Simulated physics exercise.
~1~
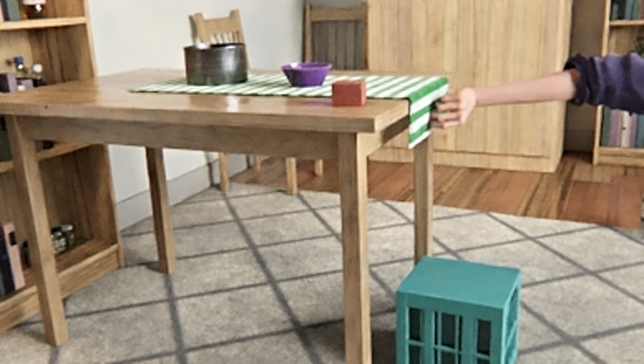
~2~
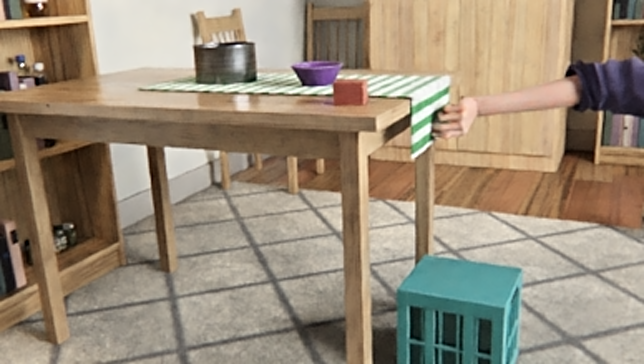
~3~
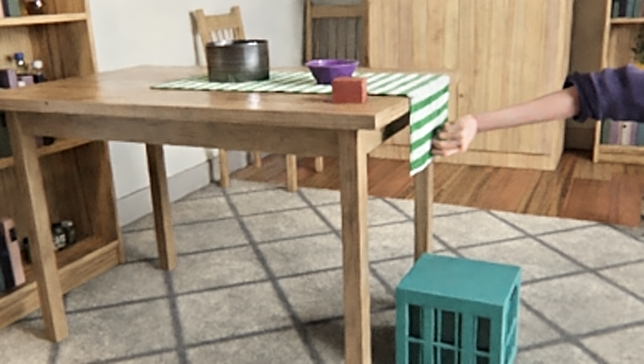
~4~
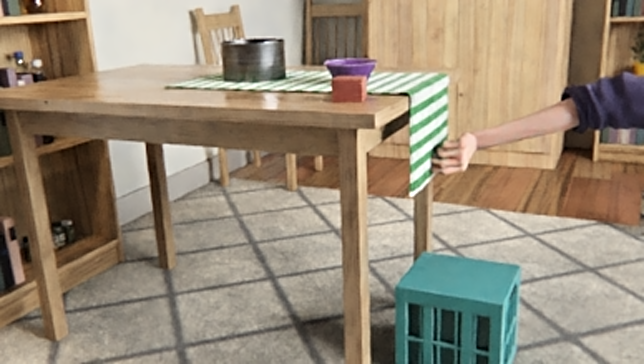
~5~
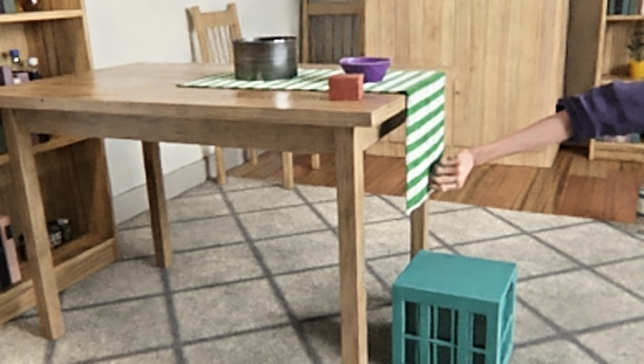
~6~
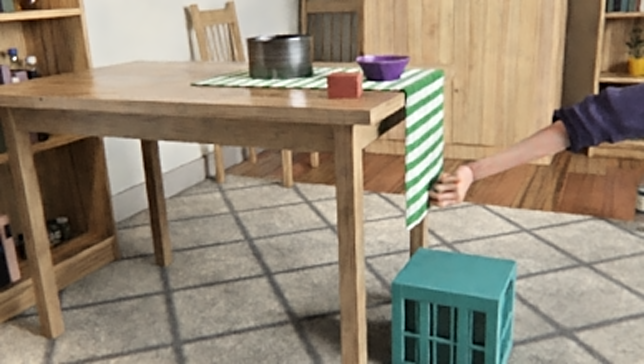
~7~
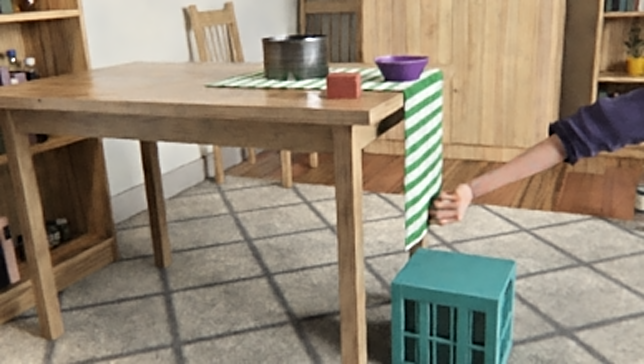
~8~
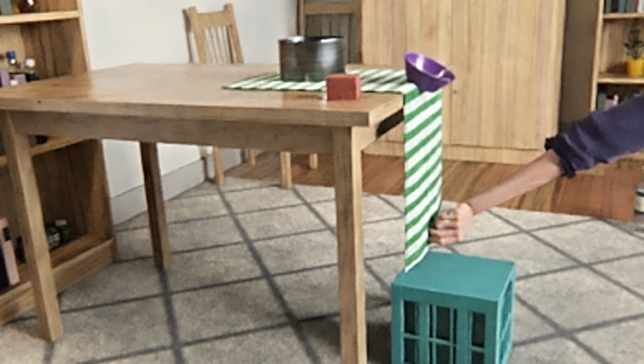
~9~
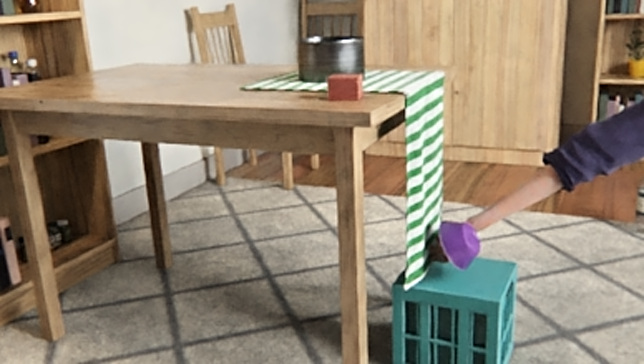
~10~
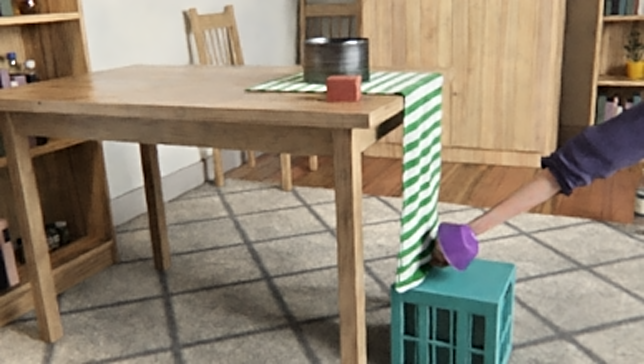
A hand pulls a striped green cloth down to a crate, and the purple bowl falls.
